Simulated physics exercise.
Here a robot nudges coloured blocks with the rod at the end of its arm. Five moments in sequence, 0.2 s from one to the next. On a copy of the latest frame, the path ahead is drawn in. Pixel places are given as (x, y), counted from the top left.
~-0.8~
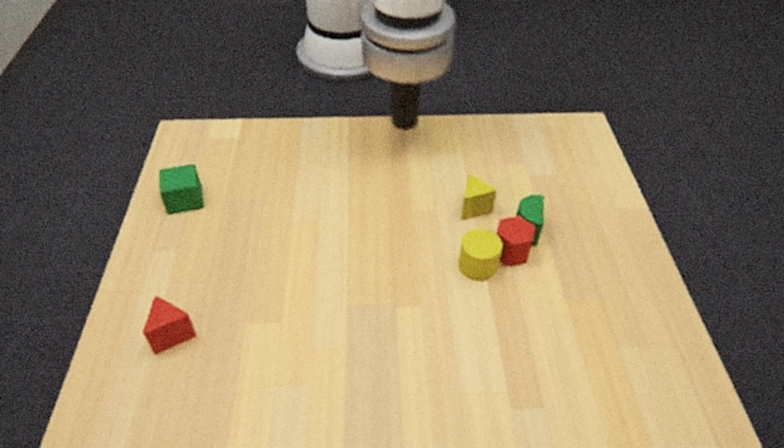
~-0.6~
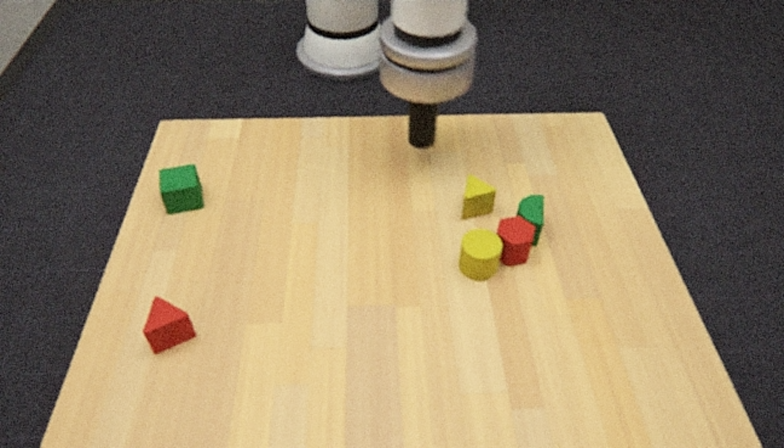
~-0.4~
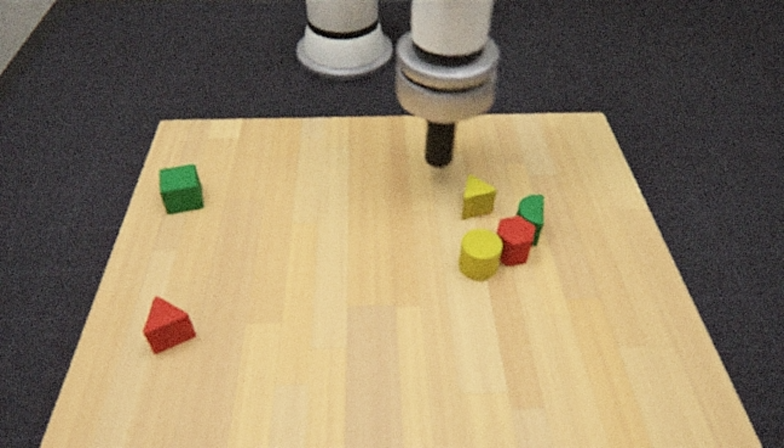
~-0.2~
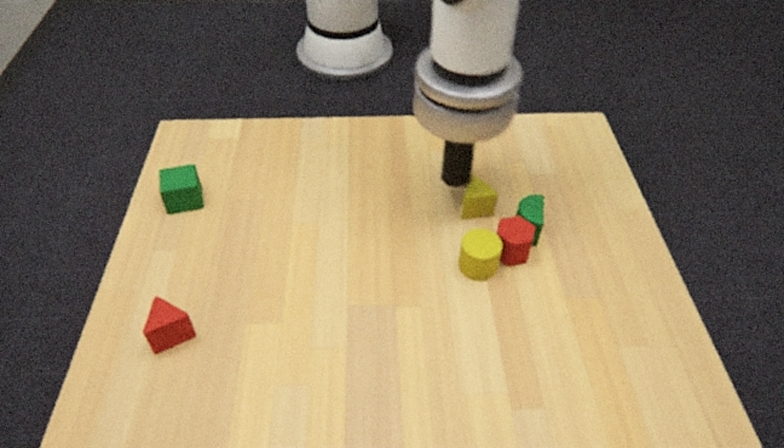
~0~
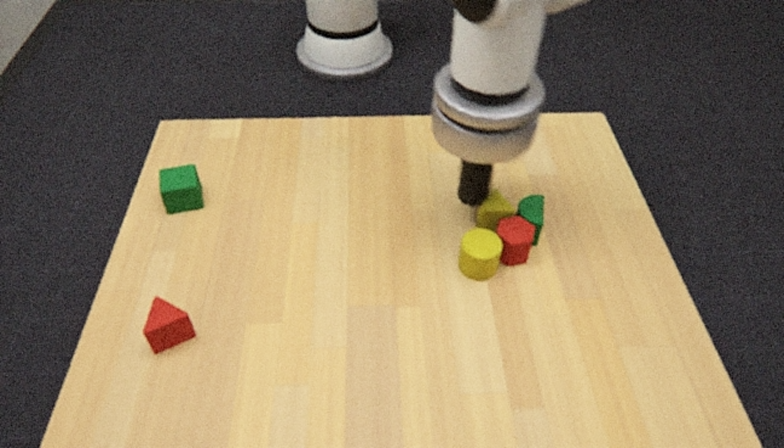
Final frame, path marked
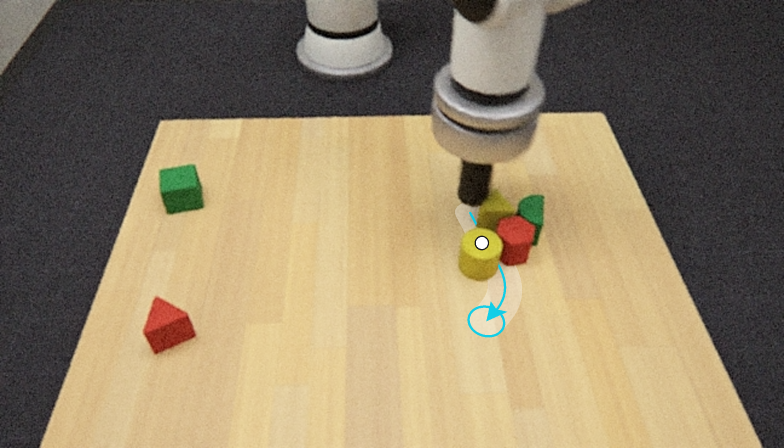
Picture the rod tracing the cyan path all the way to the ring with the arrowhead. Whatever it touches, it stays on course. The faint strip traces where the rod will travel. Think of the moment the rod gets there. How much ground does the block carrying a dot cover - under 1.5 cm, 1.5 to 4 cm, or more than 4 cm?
My prediction: Over 4 cm.
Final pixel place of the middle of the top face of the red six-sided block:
I predict (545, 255).
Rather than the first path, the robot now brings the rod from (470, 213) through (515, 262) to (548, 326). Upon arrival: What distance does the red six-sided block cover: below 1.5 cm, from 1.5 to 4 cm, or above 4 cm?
It falls in the over 4 cm band.
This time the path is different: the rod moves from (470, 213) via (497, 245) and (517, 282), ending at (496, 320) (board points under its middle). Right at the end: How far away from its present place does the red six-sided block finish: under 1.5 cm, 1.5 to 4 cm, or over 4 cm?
Verdict: More than 4 cm.
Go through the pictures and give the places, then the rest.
The first picture shows lower end of the rod (405, 122), tops of blocks, yellow round block (482, 243), yellow triangular piece (477, 187), red six-sided block (516, 229), green half-round block (533, 207).
The second picture shows rod (422, 141), blocks as before.
The third picture shows rod (439, 159), blocks as before.
The fourth picture shows rod (456, 178), yellow triangular piece (479, 188).
The fifth picture shows rod (473, 196), yellow round block (482, 243), yellow triangular piece (497, 202), red six-sided block (516, 229), green half-round block (533, 207).
The drawn path runs from (470, 213) via (488, 246) and (505, 284), ending at (486, 321); the dot is on the yellow round block.
What follows on the original path. One third of the way, rod (492, 230); yellow round block (482, 250); yellow triangular piece (521, 224), turned 20° anticlockwise; red six-sided block (533, 247).
Two thirds of the way, rod (509, 269); yellow round block (477, 276); yellow triangular piece (526, 227), turned 40° anticlockwise; red six-sided block (545, 255), turned 15° anticlockwise; green half-round block (536, 208).
At the end, rod (490, 305); yellow round block (451, 292); yellow triangular piece (526, 227), turned 40° anticlockwise; red six-sided block (545, 255), turned 15° anticlockwise; green half-round block (536, 208).
